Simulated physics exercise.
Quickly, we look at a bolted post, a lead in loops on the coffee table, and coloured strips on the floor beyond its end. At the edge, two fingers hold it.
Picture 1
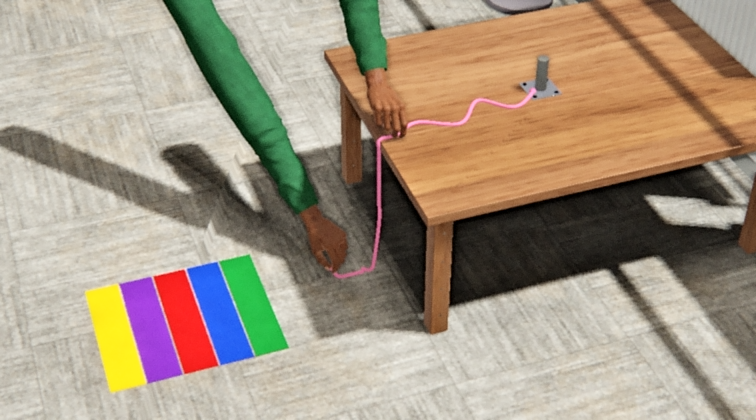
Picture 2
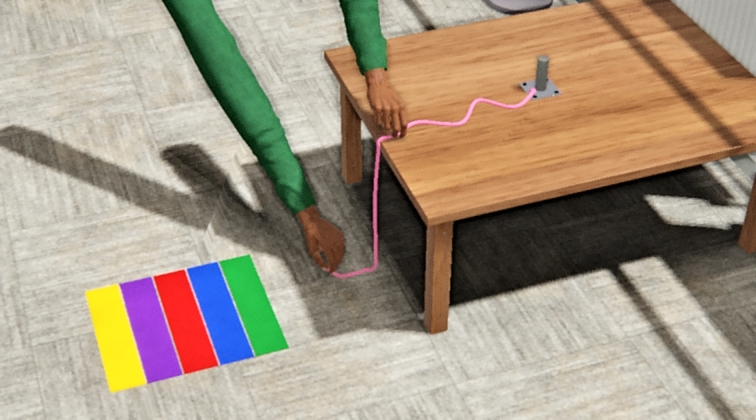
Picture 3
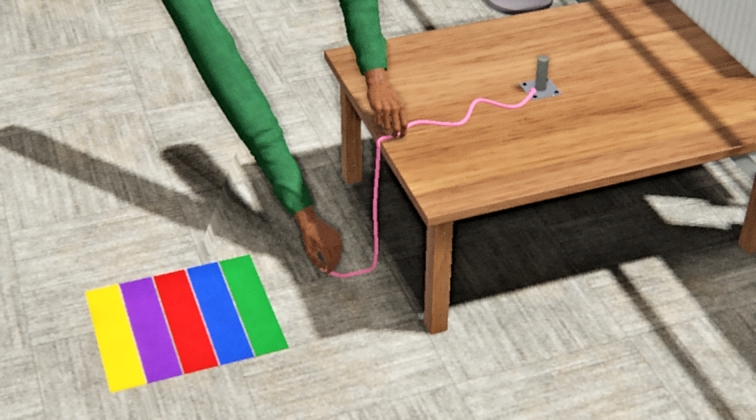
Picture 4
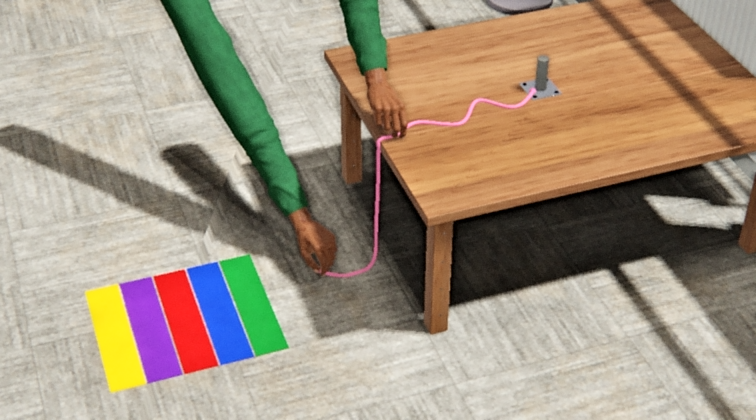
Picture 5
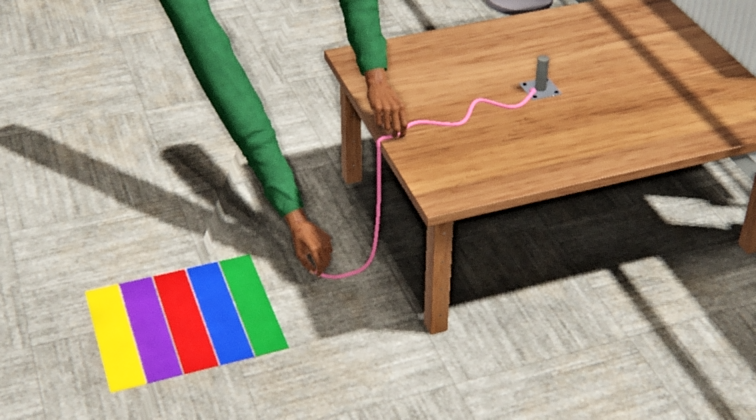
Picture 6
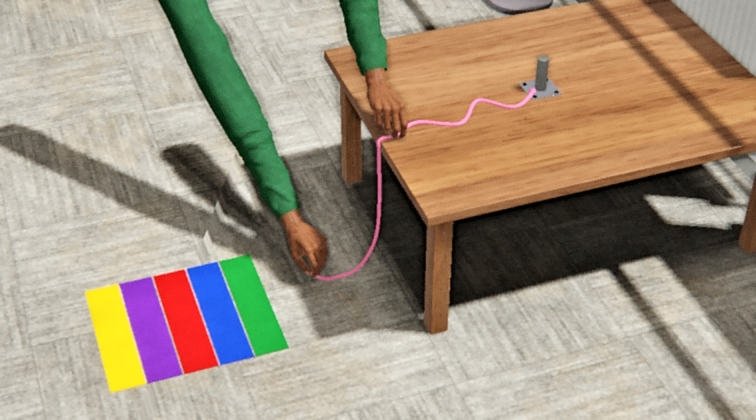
On a patterned floor beside a wooden coffee table, one green-sleeved hand holds a pink cord at the table's edge while the other grips its low end near five coloured strips. The lower hand moves slightly left, drawing the end a little nearer the green strip, and the hanging cord bends into a smoother curve.
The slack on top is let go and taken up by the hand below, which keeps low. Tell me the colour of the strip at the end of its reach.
It is red.
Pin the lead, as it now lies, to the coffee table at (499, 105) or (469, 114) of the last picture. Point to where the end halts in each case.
The two answers, in sequence: (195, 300) and (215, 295).
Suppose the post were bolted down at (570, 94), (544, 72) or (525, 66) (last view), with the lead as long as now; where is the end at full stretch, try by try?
First (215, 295), then (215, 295), and last (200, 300).
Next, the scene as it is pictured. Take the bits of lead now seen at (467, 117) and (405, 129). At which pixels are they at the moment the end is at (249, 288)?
About (440, 119) for the first point; the other lies about (377, 144).
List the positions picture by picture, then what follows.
The first frame shows end (331, 269); green (266, 334); blue (231, 343); red (196, 351); purple (159, 360); yellow (124, 369).
The second frame shows end (329, 269); lead through (520, 105) (470, 112) (418, 122) (378, 158) (375, 214) (376, 261).
The third frame shows end (326, 270).
The fourth frame shows end (320, 271); lead through (520, 105) (470, 112) (418, 122) (378, 158) (377, 213) (373, 262).
The fifth frame shows end (316, 272).
The sixth frame shows end (312, 273); lead through (520, 105) (470, 112) (418, 122) (379, 158) (379, 213) (363, 263).
Early on, end near (249, 288); over green.
Midway, end near (207, 298); over blue.
At the end of the slack, end near (184, 303); over red. Over red.
